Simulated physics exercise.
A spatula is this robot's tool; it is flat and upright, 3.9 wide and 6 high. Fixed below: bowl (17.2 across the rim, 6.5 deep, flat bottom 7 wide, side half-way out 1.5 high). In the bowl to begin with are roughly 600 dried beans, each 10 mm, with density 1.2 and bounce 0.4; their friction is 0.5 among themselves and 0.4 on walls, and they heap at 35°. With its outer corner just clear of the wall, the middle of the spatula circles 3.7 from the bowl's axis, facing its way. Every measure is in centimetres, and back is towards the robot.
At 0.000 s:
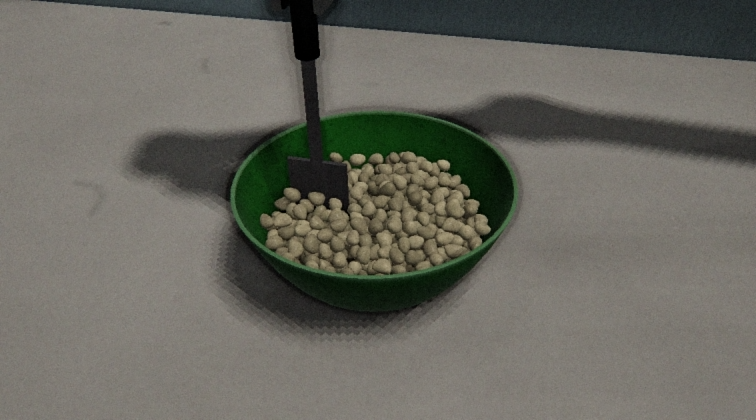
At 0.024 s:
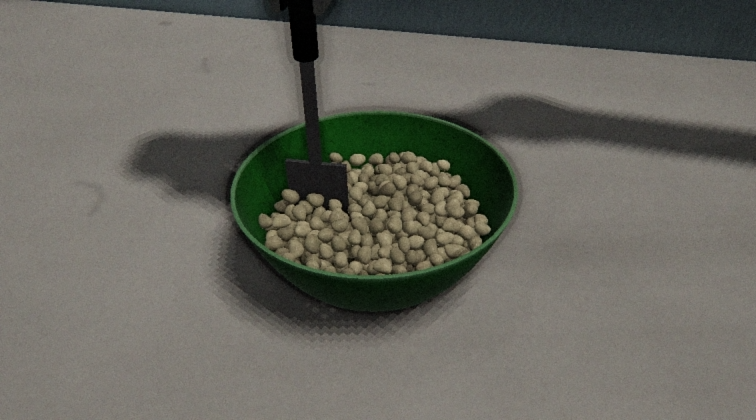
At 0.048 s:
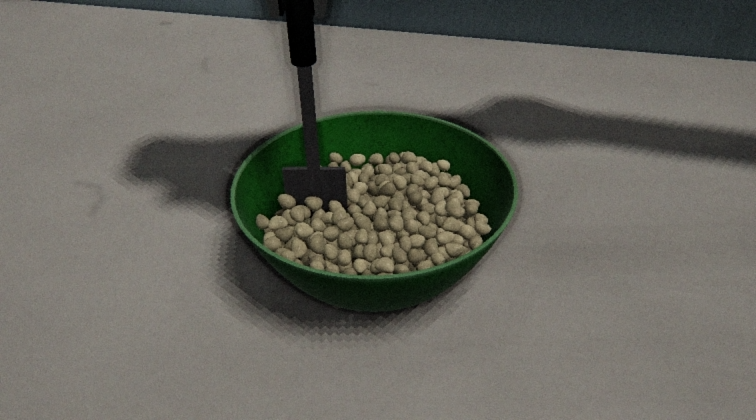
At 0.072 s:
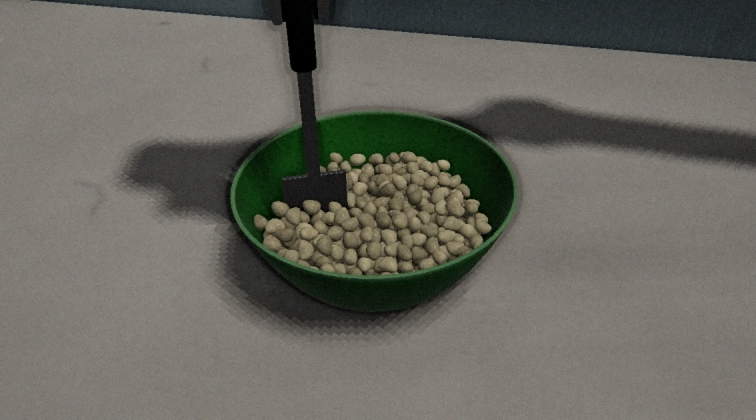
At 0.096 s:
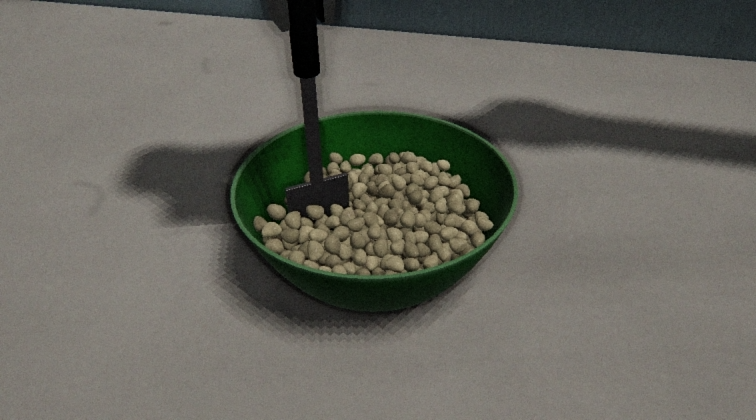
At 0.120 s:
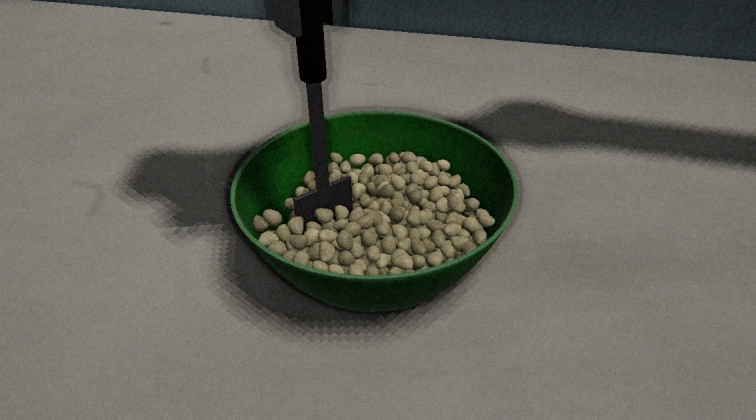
A green bowl of pale dried beans sitting on a grey surface while a dark spatula shifts slightly and turns among them.
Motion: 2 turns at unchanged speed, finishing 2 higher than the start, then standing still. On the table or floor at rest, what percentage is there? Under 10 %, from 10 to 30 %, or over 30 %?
From 10 to 30 %.
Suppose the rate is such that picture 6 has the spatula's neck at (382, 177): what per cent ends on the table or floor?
About 45 per cent.
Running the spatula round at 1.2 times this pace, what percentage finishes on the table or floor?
I'd say about 15 %.
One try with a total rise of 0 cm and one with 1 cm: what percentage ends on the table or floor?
Around 30 percent, then 20 percent.
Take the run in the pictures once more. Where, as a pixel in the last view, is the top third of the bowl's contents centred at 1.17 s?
Near pixel (417, 186).
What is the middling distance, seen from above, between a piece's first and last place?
Near 8 cm.
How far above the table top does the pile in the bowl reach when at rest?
7.0 cm or so.
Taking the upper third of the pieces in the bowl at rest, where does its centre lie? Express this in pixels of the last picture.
Roughly pixel (337, 219).
After 0.64 s, 314° round, highest piece 9 above the table; 538 in the bowl, 56 on the table or floor, 9 in flight or on the tool.
After 1.17 s, 218° round, highest piece 8 above the table; 499 in the bowl, 103 on the table or floor, 1 in flight or on the tool.
After 1.63 s, 0° round, highest piece 7 above the table; 496 in the bowl, 107 on the table or floor.
After 2.33 s, 0° round, highest piece 7 above the table; 496 in the bowl, 107 on the table or floor.
In the end, 496 in the bowl, 107 on the table or floor. That is 18 % on the table or floor.
